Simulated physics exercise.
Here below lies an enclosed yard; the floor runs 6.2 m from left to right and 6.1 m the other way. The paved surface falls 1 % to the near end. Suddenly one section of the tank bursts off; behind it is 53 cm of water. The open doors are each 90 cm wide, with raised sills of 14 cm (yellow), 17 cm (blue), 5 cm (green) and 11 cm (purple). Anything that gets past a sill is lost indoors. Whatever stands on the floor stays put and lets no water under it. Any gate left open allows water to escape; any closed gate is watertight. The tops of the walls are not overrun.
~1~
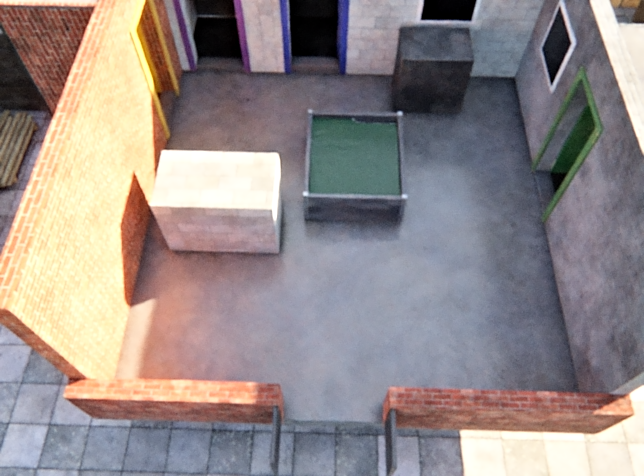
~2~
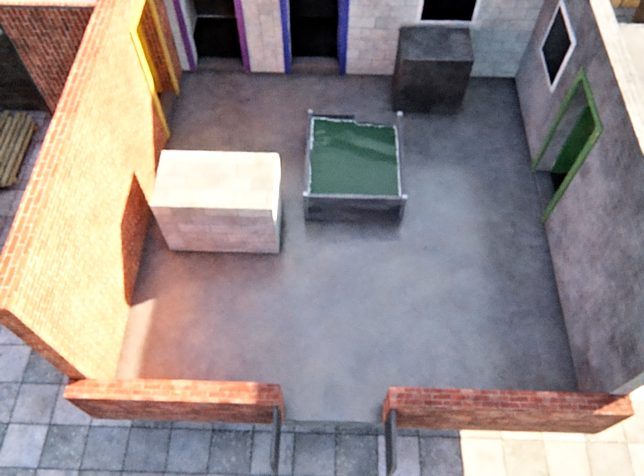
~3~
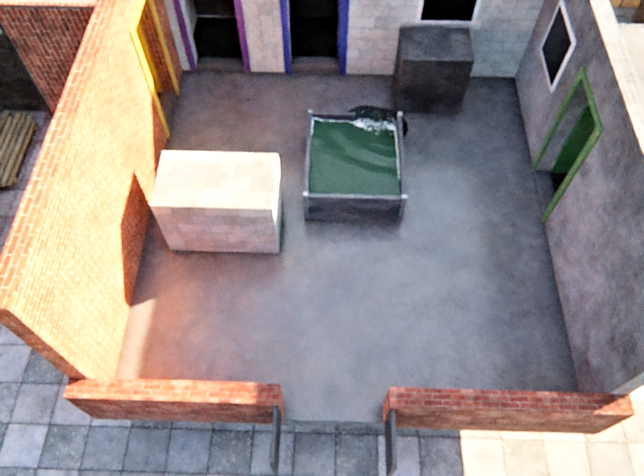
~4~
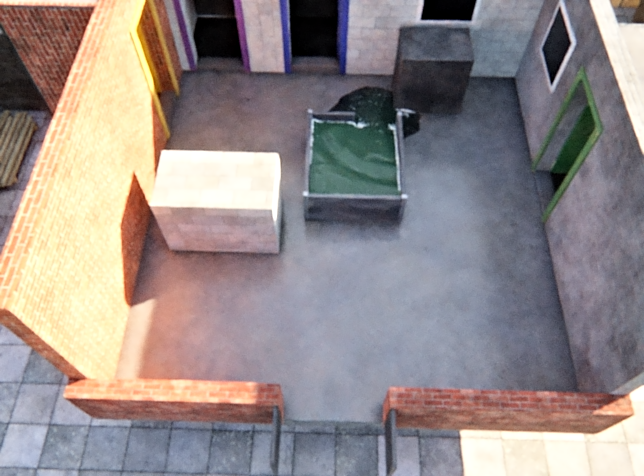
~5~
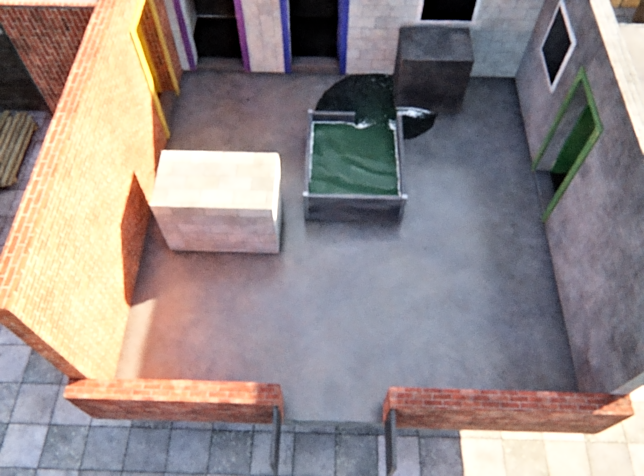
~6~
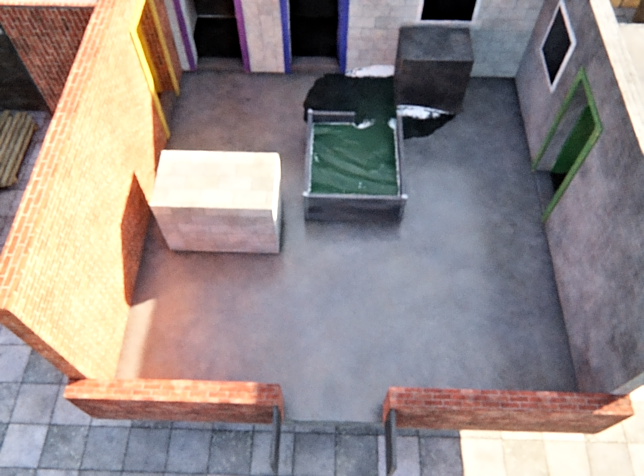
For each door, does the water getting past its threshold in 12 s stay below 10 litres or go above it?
At the yellow door the limit will not be crossed. At the blue door the limit will not be crossed. At the green door the limit will not be crossed. At the purple door the limit will not be crossed.
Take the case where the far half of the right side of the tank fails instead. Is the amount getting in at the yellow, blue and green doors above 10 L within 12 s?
Note: Yellow short of the mark, blue short of the mark, green beyond the mark.
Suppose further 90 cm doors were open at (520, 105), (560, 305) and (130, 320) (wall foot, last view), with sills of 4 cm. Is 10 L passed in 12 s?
Check each in turn: The first succeeds, the second fails, the third fails.
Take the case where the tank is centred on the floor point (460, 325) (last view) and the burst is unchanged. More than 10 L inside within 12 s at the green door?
So the green door tops the limit.
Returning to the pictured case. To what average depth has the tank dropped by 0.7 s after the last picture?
It averages close to 36 cm.
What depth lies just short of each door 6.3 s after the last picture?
Yellow 6 cm, blue 5 cm, green 4 cm, purple 5 cm.
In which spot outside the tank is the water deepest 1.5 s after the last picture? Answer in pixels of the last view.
Around (376, 80).
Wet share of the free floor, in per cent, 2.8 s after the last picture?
Roughly 35 % of the floor.
Then, 0.7 s after the last picture water covers 10 % of the floor and is deepest (34 cm) near (376, 80); yellow door not reached, blue door 13 cm at the sill, 0 L in, green door not reached, purple door not reached.
Then, 1.5 s after the last picture water covers 20 % of the floor and is deepest (27 cm) near (376, 80); yellow door not reached, blue door 13 cm at the sill, 0 L in, green door 2 cm at the sill, 0 L in, purple door 4 cm at the sill, 0 L in.
Then, 2.8 s after the last picture water covers 35 % of the floor and is deepest (19 cm) near (376, 80); yellow door 12 cm at the sill, 0 L in, blue door 9 cm at the sill, 0 L in, green door 5 cm at the sill, 0 L in, purple door 3 cm at the sill, 0 L in.
Then, 6.3 s after the last picture water covers 65 % of the floor and is deepest (10 cm) near (158, 185); yellow door 6 cm at the sill, 0 L in, blue door 5 cm at the sill, 0 L in, green door 4 cm at the sill, 1 L in, purple door 5 cm at the sill, 0 L in.
Then, 11.3 s after the last picture water covers 80 % of the floor and is deepest (6 cm) near (189, 195); yellow door 5 cm at the sill, 0 L in, blue door 2 cm at the sill, 0 L in, green door 2 cm at the sill, 1 L in, purple door 4 cm at the sill, 0 L in.
